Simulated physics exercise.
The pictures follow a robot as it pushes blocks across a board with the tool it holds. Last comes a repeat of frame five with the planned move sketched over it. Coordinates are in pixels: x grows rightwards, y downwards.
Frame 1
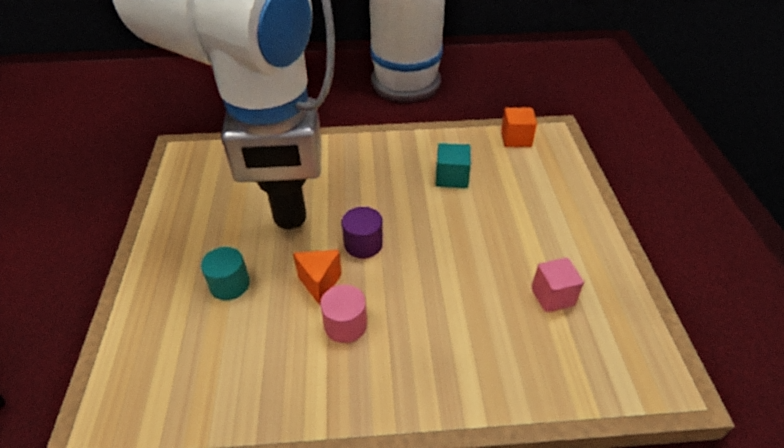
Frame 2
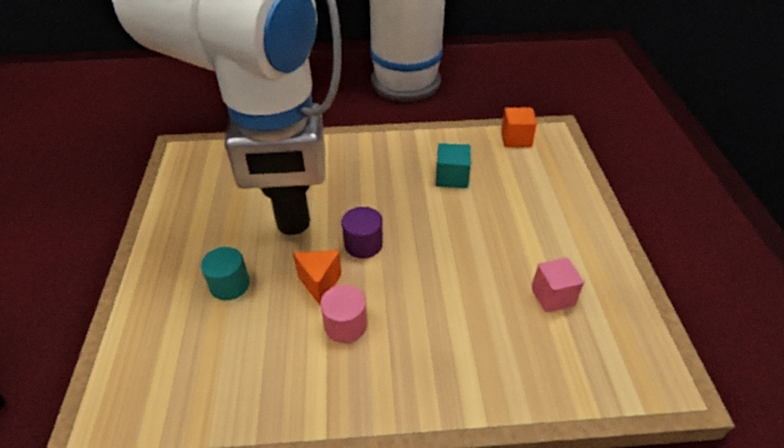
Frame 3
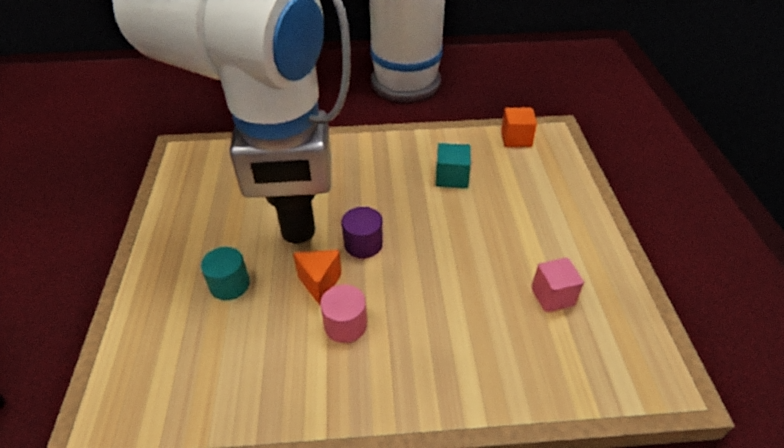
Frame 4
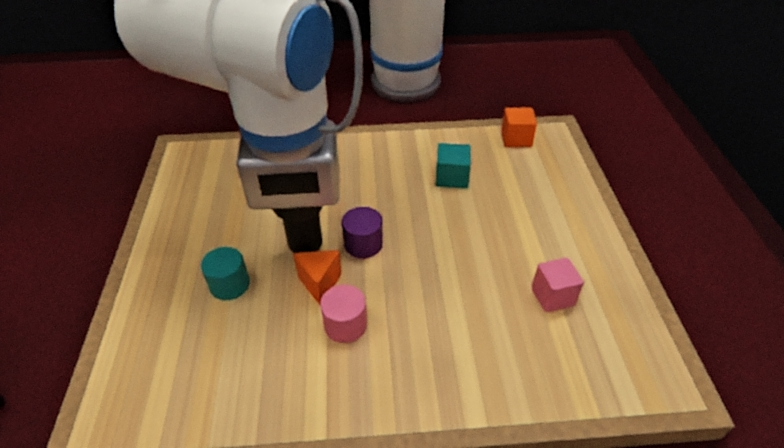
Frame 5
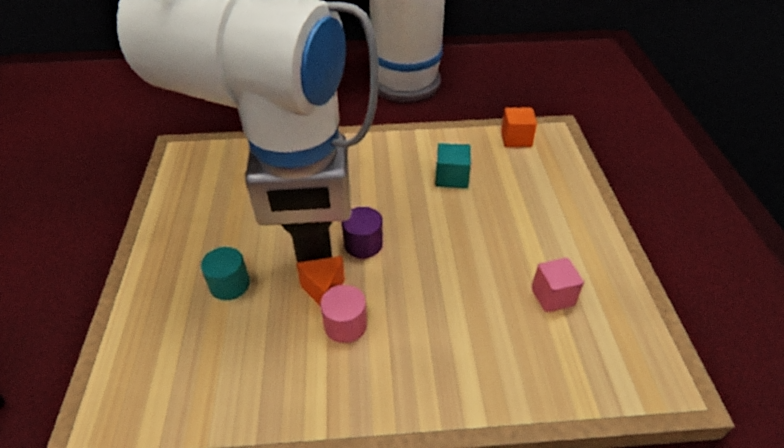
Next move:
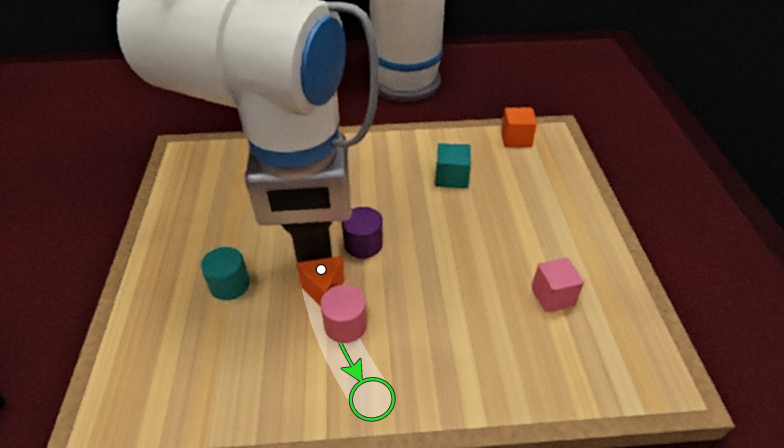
A white and blue robot arm with a black-tipped tool reaches over a light wooden board on a dark red surface, seen from above by a still camera. An orange triangle sits between teal, purple and pink cylinders, with teal, orange and pink cubes to the right. The arm moves slowly toward the viewer and slightly right, its tip reaching the orange triangle and nudging it slightly.
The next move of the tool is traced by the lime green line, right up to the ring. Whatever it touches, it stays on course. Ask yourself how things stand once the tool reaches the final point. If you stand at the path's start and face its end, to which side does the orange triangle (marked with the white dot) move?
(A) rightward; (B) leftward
The correct letter is A.
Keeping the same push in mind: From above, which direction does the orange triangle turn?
Looking down, my answer is that the orange triangle rotates clockwise.
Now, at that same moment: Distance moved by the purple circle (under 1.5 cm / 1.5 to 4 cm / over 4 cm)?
Movement: Under 1.5 cm.
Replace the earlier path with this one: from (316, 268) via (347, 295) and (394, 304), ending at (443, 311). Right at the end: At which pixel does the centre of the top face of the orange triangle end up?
For the centre of its top, I'd go with (322, 296).
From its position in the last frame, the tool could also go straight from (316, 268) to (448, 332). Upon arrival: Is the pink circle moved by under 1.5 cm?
Yes, it checks out.
Path on the board, from (316, 268) by way of (334, 330) to (372, 399); the dot is on the orange triangle.
What follows on the original path. One third of the way, tool (325, 298); orange triangle (318, 315), turned 15° clockwise; pink circle (357, 325).
Two thirds of the way, tool (344, 342); orange triangle (317, 357), turned 45° clockwise; pink circle (378, 353).
At the end, tool (372, 389); orange triangle (318, 368), turned 70° clockwise; pink circle (419, 382); purple circle in place.
